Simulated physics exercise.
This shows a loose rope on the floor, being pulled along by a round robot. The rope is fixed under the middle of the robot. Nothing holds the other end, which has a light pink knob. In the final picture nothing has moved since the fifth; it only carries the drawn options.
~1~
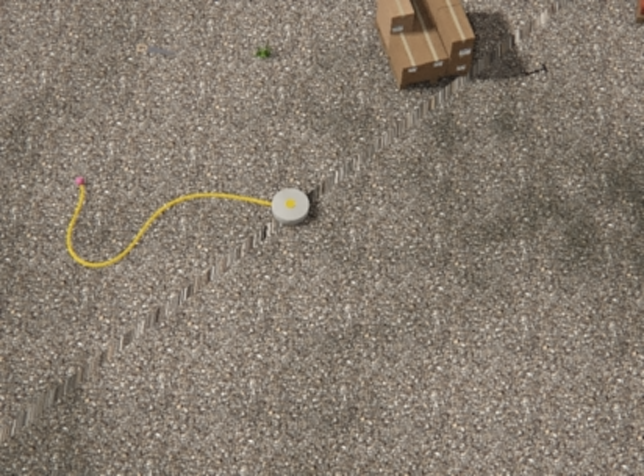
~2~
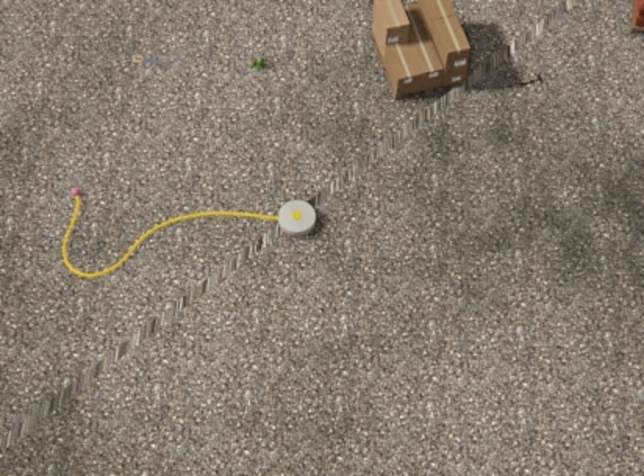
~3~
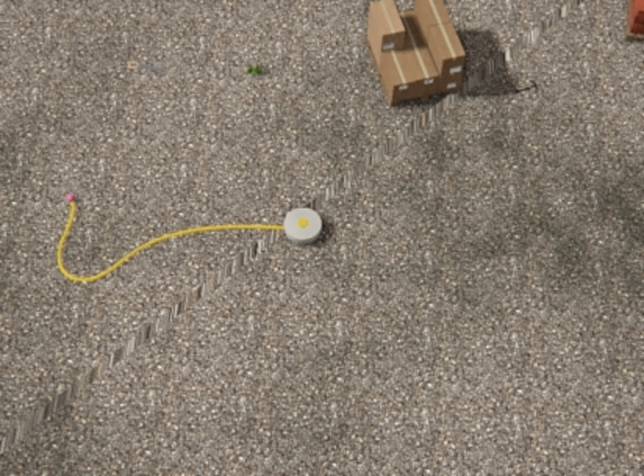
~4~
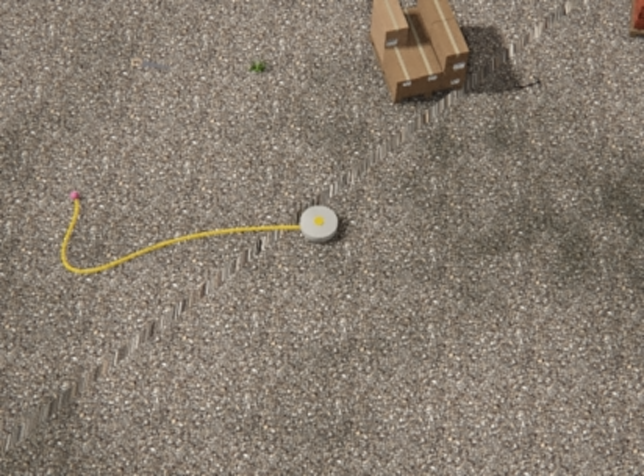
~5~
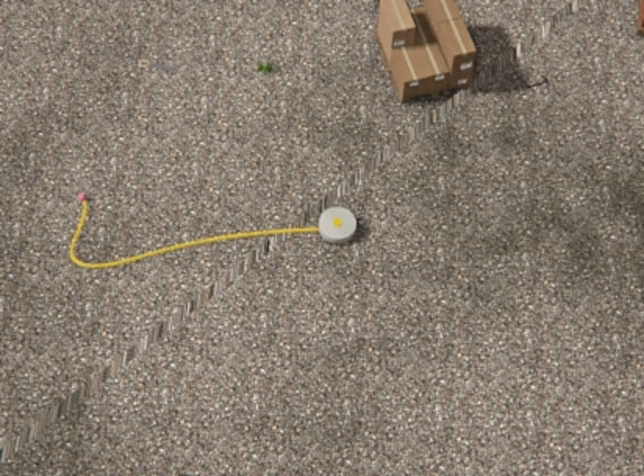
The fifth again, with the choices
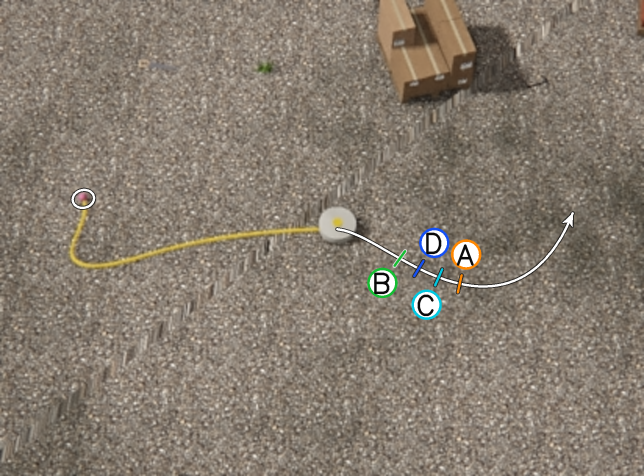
On a gravelly floor, a round robot pulls a loose yellow rope to the right.
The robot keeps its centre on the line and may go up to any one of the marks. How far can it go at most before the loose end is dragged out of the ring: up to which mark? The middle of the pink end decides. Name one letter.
All is well up to B.
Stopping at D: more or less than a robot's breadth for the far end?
Less.
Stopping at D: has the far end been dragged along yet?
By then, yes.
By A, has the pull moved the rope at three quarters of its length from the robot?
Yes.
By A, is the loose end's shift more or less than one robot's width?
More.
On the marked copy, A at (460, 284); B at (400, 258); C at (439, 277); D at (419, 269); the ring at (83, 199); the route from (337, 229) via (472, 286) to (573, 213).
With B. Early on, robot (361, 233), middle of the rope (187, 248), free end (83, 197).
Further on, robot (382, 245), middle of the rope (208, 246), free end (83, 197).
At the end, robot (400, 255), middle of the rope (226, 246), free end (84, 200); the free end is still in its ring.
As for the rest, A drags the free end to (123, 225); C drags the free end to (104, 219); D drags the free end to (88, 210).
